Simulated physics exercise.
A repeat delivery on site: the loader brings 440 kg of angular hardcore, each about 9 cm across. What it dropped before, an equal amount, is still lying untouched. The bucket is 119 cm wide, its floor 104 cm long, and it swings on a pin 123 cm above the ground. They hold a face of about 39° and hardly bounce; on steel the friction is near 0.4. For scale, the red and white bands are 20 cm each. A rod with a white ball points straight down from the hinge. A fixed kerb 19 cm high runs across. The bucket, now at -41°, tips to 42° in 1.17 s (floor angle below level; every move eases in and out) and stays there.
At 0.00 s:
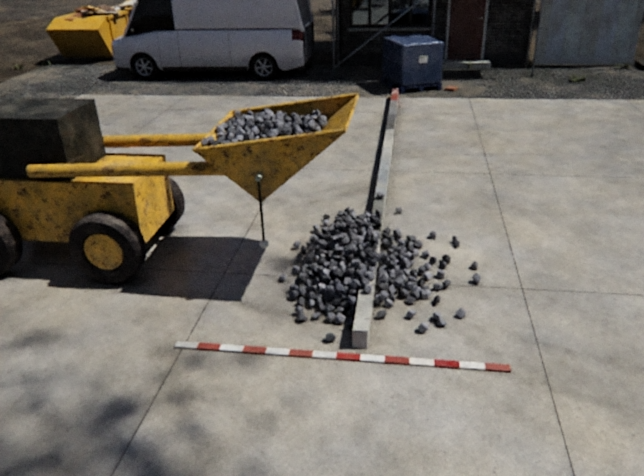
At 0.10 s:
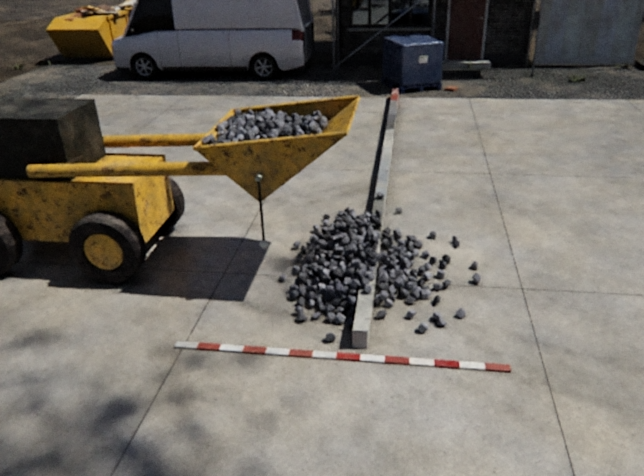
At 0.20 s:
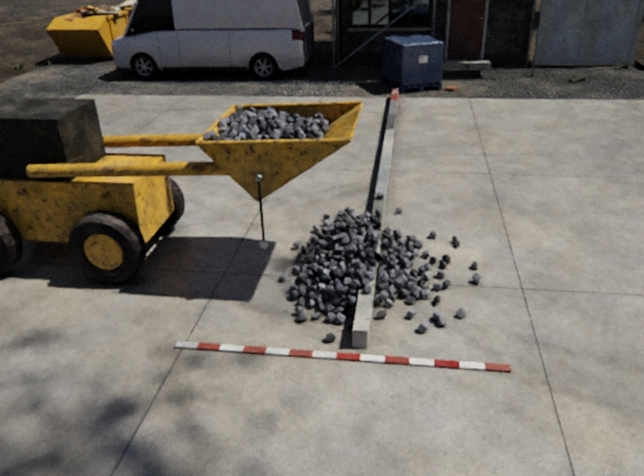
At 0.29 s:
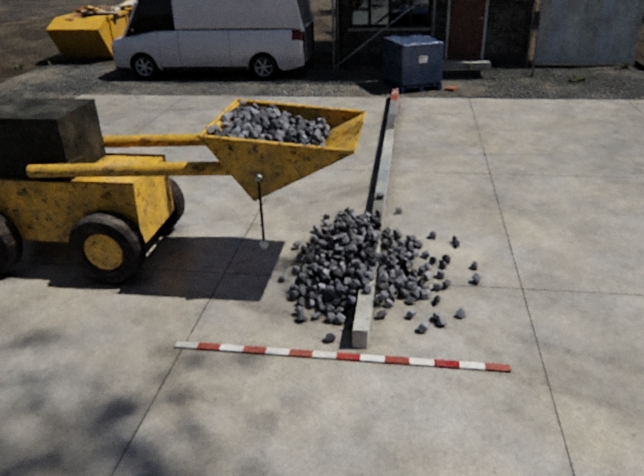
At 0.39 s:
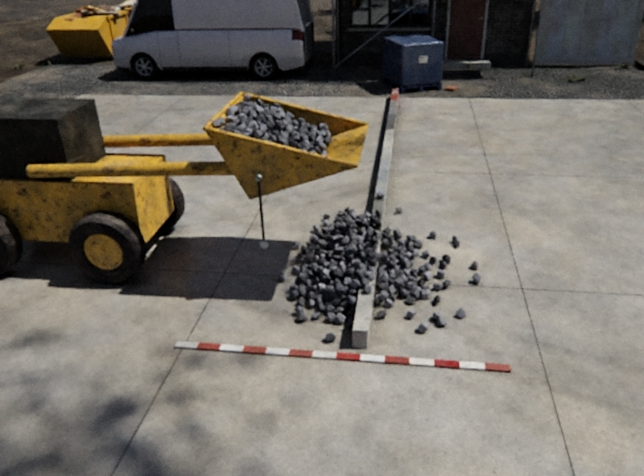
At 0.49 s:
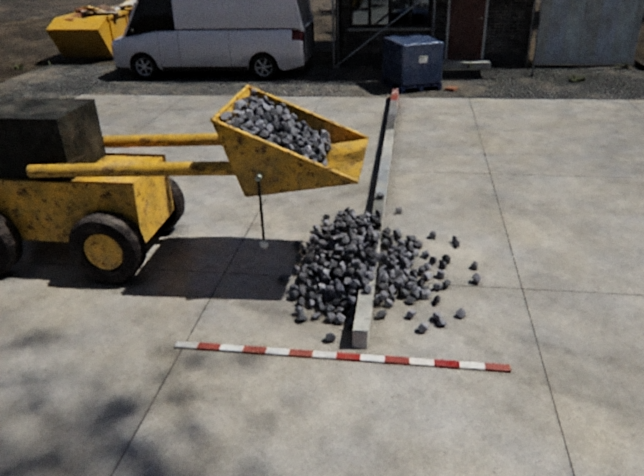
A yellow loader held a bucket of grey stones beside a stone pile lying across a kerb, then gradually tilted the bucket forward, lowering its right edge while the stones shifted inside.
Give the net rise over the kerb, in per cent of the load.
Close to 44 parts in a hundred.
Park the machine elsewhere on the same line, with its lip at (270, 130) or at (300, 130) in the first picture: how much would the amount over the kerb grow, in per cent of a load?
About 0 and 0 per cent.
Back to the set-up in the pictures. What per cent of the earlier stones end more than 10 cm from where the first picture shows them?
About 10 per cent.
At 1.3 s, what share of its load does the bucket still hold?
It holds some 75 per cent.
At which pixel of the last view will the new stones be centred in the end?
Near (361, 250).
After 0.9 s the floor is at 29°; in per cent of one load, 100 in the bucket, 81 on this side of the kerb, 19 over the kerb; the foremost stones are at (457, 267).
After 1.3 s the floor is at 42°; in per cent of one load, 76 in the bucket, 105 on this side of the kerb, 19 over the kerb; the foremost stones are at (457, 267).
After 1.6 s the floor is at 42°; in per cent of one load, 26 in the bucket, 136 on this side of the kerb, 38 over the kerb; the foremost stones are at (458, 271).
After 4.5 s the floor is at 42°; in per cent of one load, 1 in the bucket, 136 on this side of the kerb, 63 over the kerb; the foremost stones are at (488, 280). Net gain over the kerb, 44.
